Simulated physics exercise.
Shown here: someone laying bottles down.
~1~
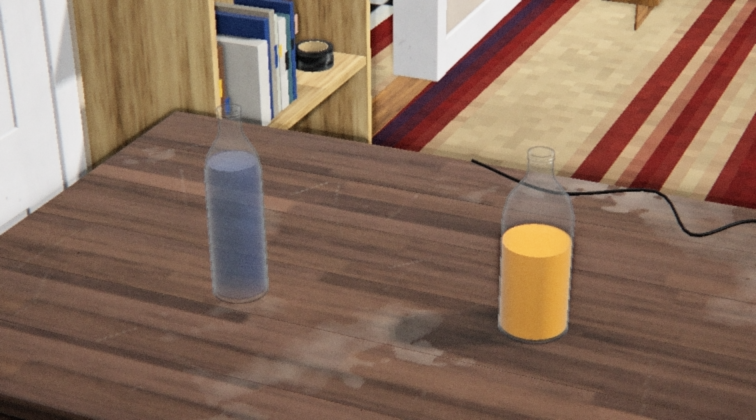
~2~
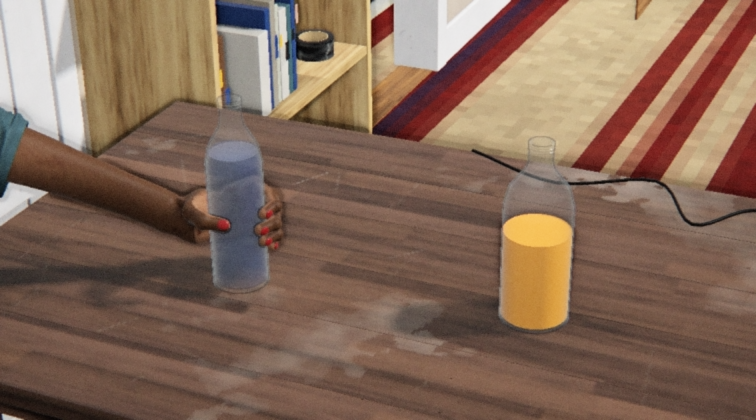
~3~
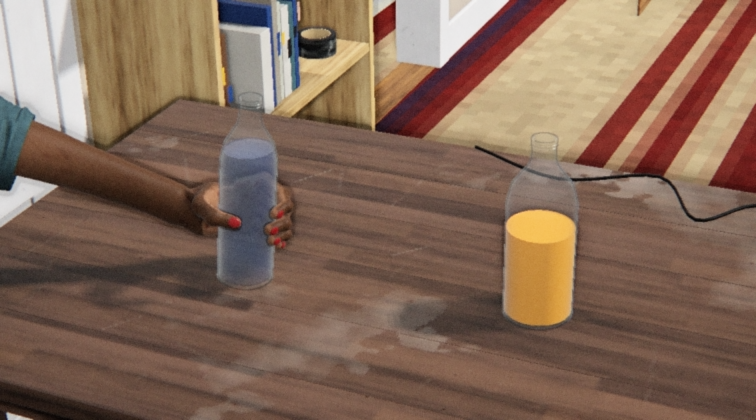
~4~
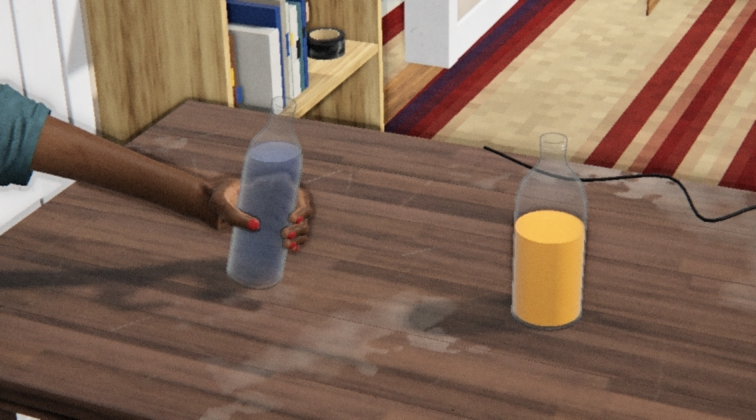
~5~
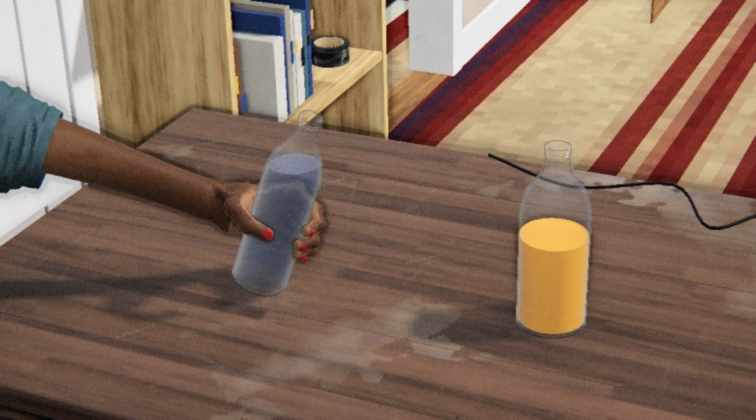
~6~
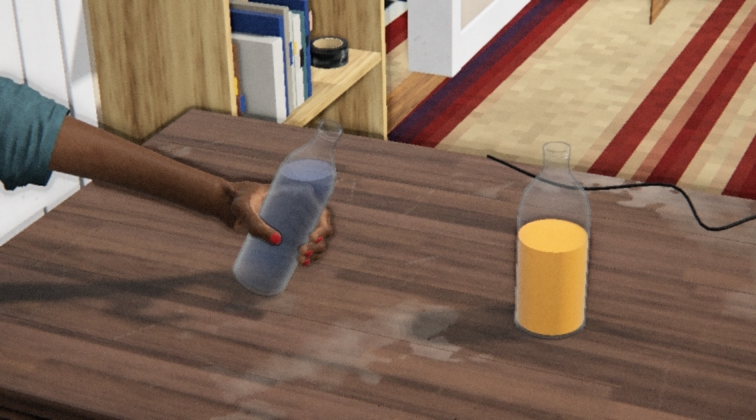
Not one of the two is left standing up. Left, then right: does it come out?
One by one: Left: The result will be some loss, right: The result will be some loss.
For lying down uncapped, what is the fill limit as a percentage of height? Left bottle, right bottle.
Roughly 24 percent, then 24 percent.
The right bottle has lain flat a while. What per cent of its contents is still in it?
Roughly 50 percent stays in.
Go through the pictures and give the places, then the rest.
Both stand upright; left bottle (235, 199) about three quarters full, open; right bottle (537, 239) about half full, open, in the first frame.
A hand takes the left bottle; left bottle about three quarters full, surface at (233, 151); right bottle about half full, surface at (538, 231), in the second frame.
The left bottle tips; left bottle (248, 187) about three quarters full; right bottle (541, 225) about half full, in the third frame.
The left bottle tips; left bottle about three quarters full, surface at (276, 152); right bottle about half full, surface at (550, 227), in the fourth frame.
The left bottle tips; left bottle (285, 199) about three quarters full; right bottle (555, 234) about half full, in the fifth frame.
The left bottle tips; left bottle (295, 203) tipped 25°, open; right bottle about half full, surface at (553, 236), open, in the sixth frame.
Shortly, the left bottle is nearly down; left bottle, no leak.
Then, the left bottle lies flat; left bottle, it leaks.
At the finish, both lie flat; left bottle, it leaks; right bottle, it leaks.
